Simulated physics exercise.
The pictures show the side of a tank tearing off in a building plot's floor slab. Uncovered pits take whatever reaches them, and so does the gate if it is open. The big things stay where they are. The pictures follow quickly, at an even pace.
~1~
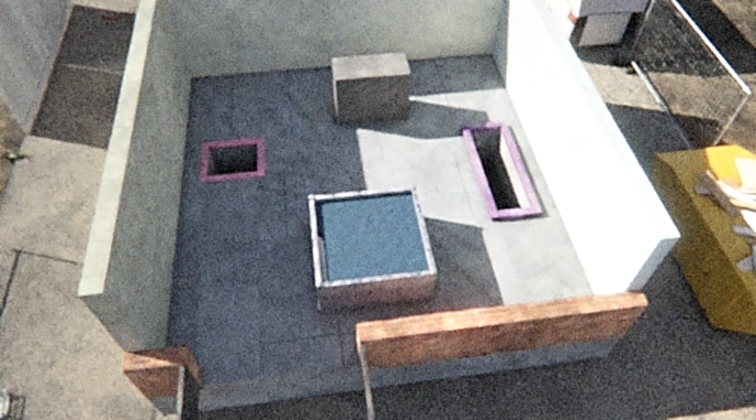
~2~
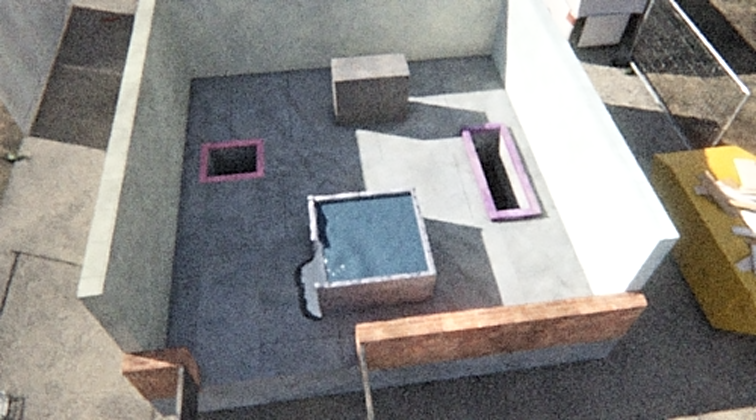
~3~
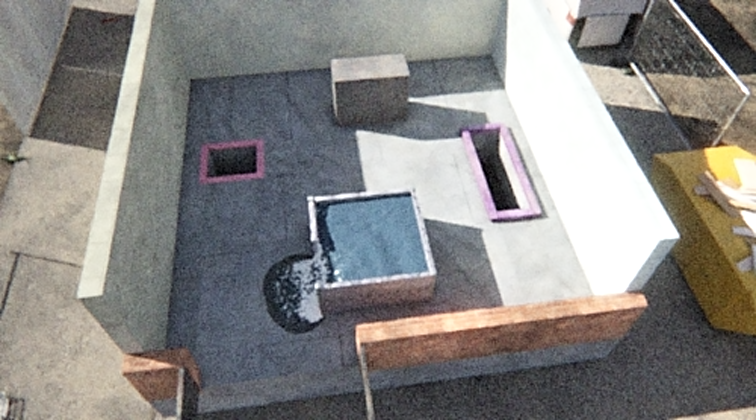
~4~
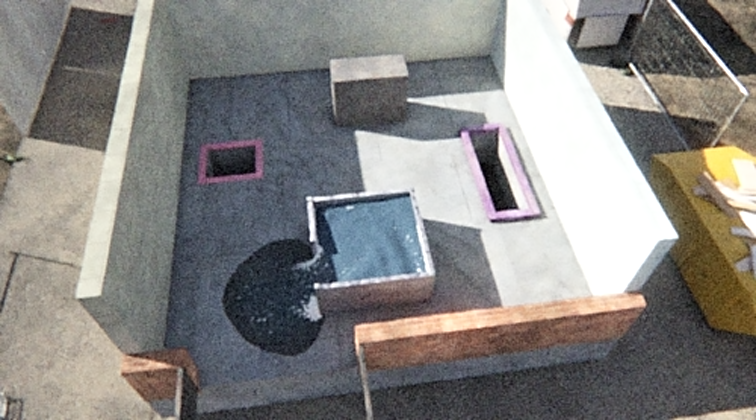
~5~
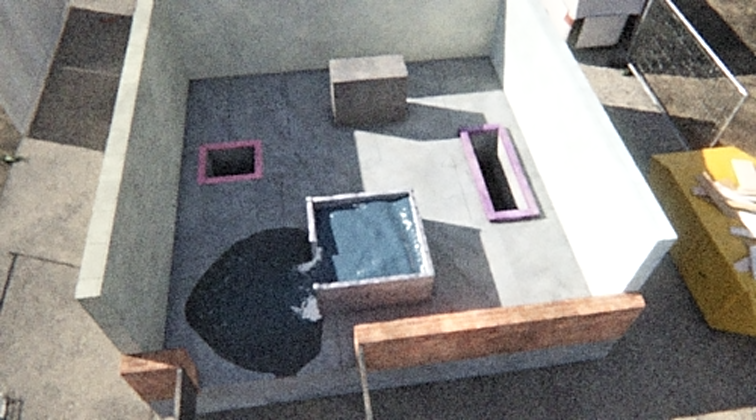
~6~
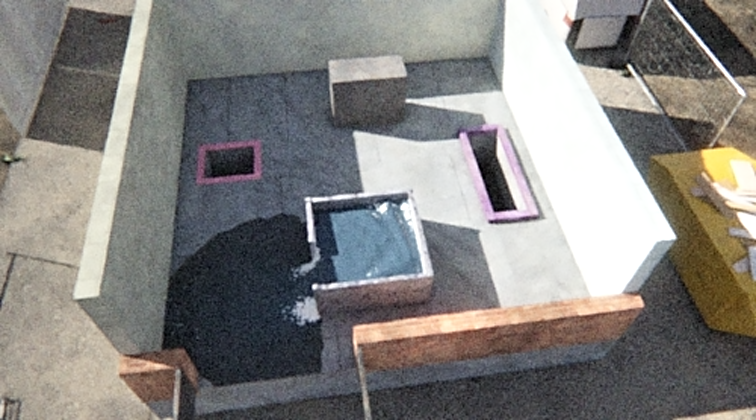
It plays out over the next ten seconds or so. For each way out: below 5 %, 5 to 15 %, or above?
In the end: The gate takes more than 15 %; the pink pit takes more than 15 %; the purple pit takes less than 5 %.
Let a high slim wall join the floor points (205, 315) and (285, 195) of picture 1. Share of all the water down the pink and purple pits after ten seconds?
Roughly, in per cent: Pink 10, purple 0.
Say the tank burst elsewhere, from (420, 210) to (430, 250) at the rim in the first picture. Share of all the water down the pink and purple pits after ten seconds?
Roughly, in per cent: Pink 0, purple 10.
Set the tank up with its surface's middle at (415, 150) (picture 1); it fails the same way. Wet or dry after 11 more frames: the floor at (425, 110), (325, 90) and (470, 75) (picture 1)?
In turn: Free of water, no water, clear.
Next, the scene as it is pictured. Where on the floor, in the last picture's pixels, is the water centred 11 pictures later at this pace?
At about (290, 274).
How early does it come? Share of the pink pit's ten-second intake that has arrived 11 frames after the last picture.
Near 5 in a hundred.
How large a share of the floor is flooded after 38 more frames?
Roughly 35 per cent.
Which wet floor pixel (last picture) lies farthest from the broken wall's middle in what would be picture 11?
Near (177, 198).
A moment on, water covers 15 % of the floor; the gate 3 %, the pink pit 0 %, the purple pit 0 %.
Next, water covers 20 % of the floor; the gate 9 %, the pink pit 1 %, the purple pit 0 %.
Then, water covers 25 % of the floor; the gate 17 %, the pink pit 7 %, the purple pit 0 %.
Later, water covers 35 % of the floor; the gate 26 %, the pink pit 16 %, the purple pit 0 %.
In the end, water covers 45 % of the floor; the gate 34 %, the pink pit 23 %, the purple pit 0 %.
